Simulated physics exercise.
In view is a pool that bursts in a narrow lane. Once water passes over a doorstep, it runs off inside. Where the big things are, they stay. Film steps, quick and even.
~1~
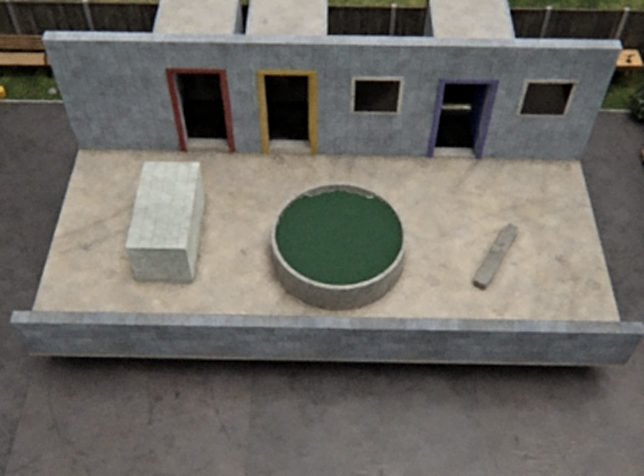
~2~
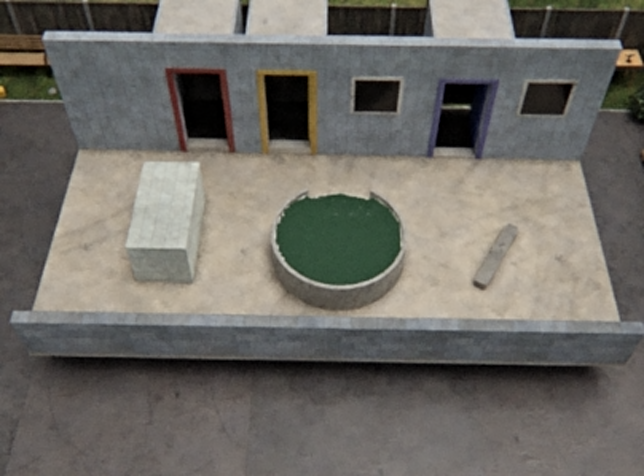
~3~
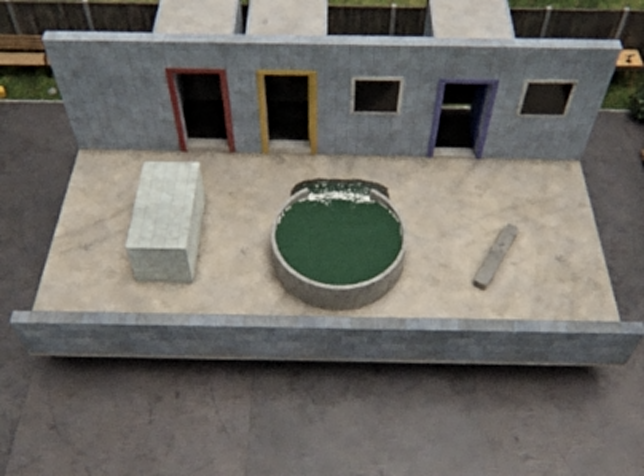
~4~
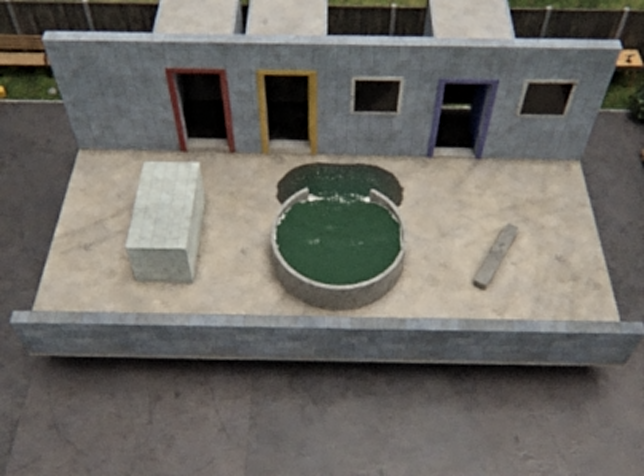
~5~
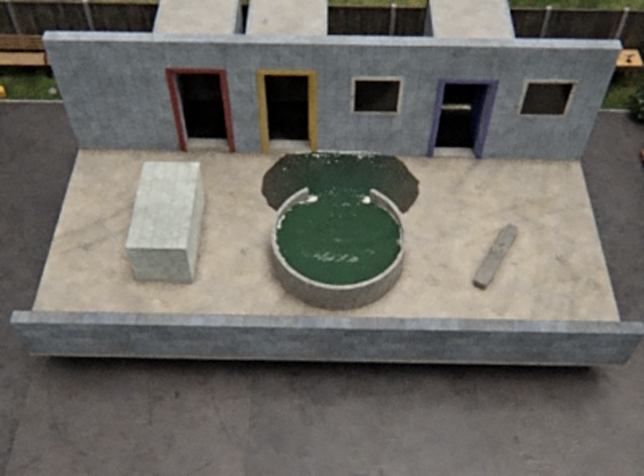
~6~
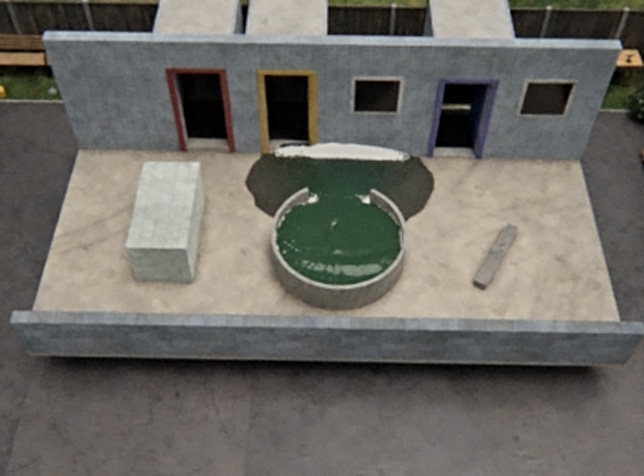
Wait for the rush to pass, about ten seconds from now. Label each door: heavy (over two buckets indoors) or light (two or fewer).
Blue door - heavy; yellow door - heavy; red door - light.
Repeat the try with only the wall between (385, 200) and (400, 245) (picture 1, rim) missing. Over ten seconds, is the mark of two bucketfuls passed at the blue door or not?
Checking each one, blue overshoots.
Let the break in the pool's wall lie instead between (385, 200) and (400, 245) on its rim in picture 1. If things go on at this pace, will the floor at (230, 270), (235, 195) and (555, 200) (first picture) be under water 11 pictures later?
The three spots, in order, are spared, spared and inundated.
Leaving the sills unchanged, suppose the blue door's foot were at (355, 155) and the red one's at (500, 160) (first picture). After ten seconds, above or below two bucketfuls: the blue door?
Result - the blue one exceeds the limit.
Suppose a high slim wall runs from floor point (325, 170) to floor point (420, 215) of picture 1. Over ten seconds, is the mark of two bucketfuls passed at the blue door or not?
Blue: Within bounds.
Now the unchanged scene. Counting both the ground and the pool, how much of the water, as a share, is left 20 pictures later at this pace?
That works out to about 88 percent.
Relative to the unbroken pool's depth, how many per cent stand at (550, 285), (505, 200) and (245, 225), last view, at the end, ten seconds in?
Going place by place: 0 %, 4 % and 4 %.
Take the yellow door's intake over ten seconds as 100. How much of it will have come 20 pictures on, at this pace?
Estimated share: About 95 %.
A moment on, water covers 15 % of the floor; the blue door wet at the sill, nothing in, the yellow door under two buckets in, the red door wet at the sill, nothing in.
Next, water covers 25 % of the floor; the blue door under two buckets in, the yellow door over two buckets in, the red door wet at the sill, nothing in.
Then, water covers 45 % of the floor; the blue door over two buckets in, the yellow door far over two buckets in, the red door wet at the sill, nothing in.
Later, water covers 55 % of the floor; the blue door over two buckets in, the yellow door far over two buckets in, the red door wet at the sill, nothing in.
In the end, water covers 65 % of the floor; the blue door over two buckets in, the yellow door far over two buckets in, the red door wet at the sill, nothing in.
